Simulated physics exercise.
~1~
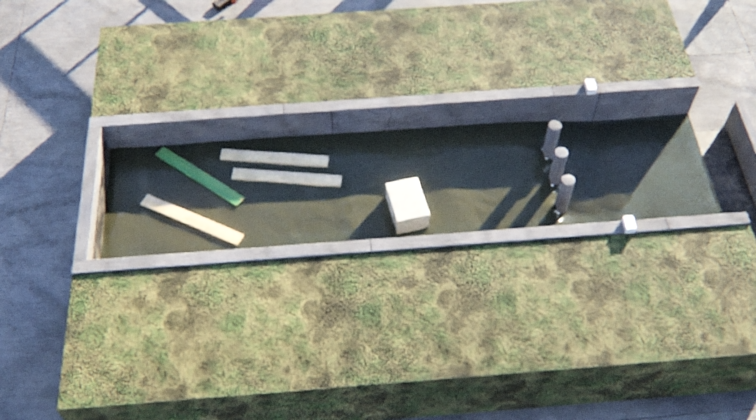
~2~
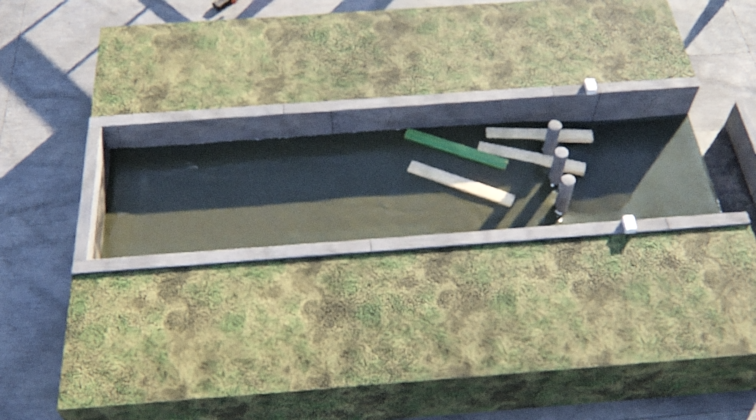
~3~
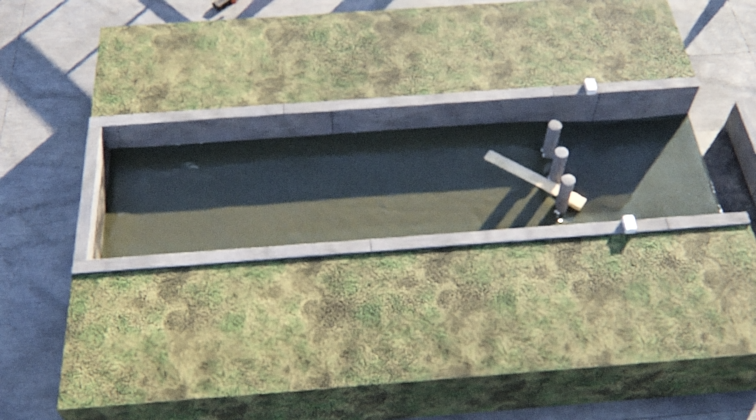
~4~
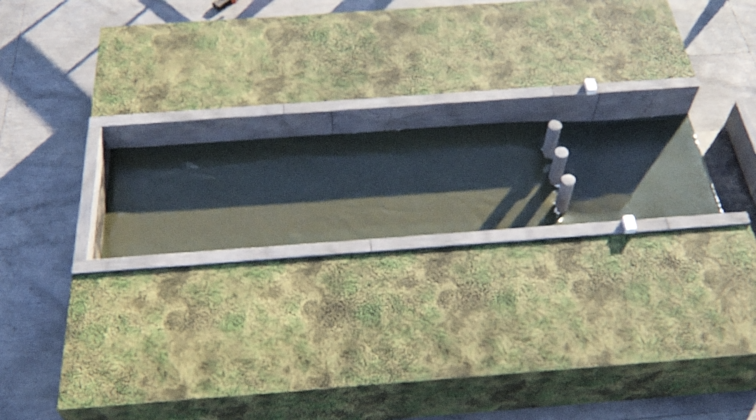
The footage shows a green plank, three pale planks and a pale crate in a water-filled channel between grassy banks. They move right toward three posts, the crate and green plank leaving view before one pale plank lingers at the posts, and finally no loose pieces remain visible.
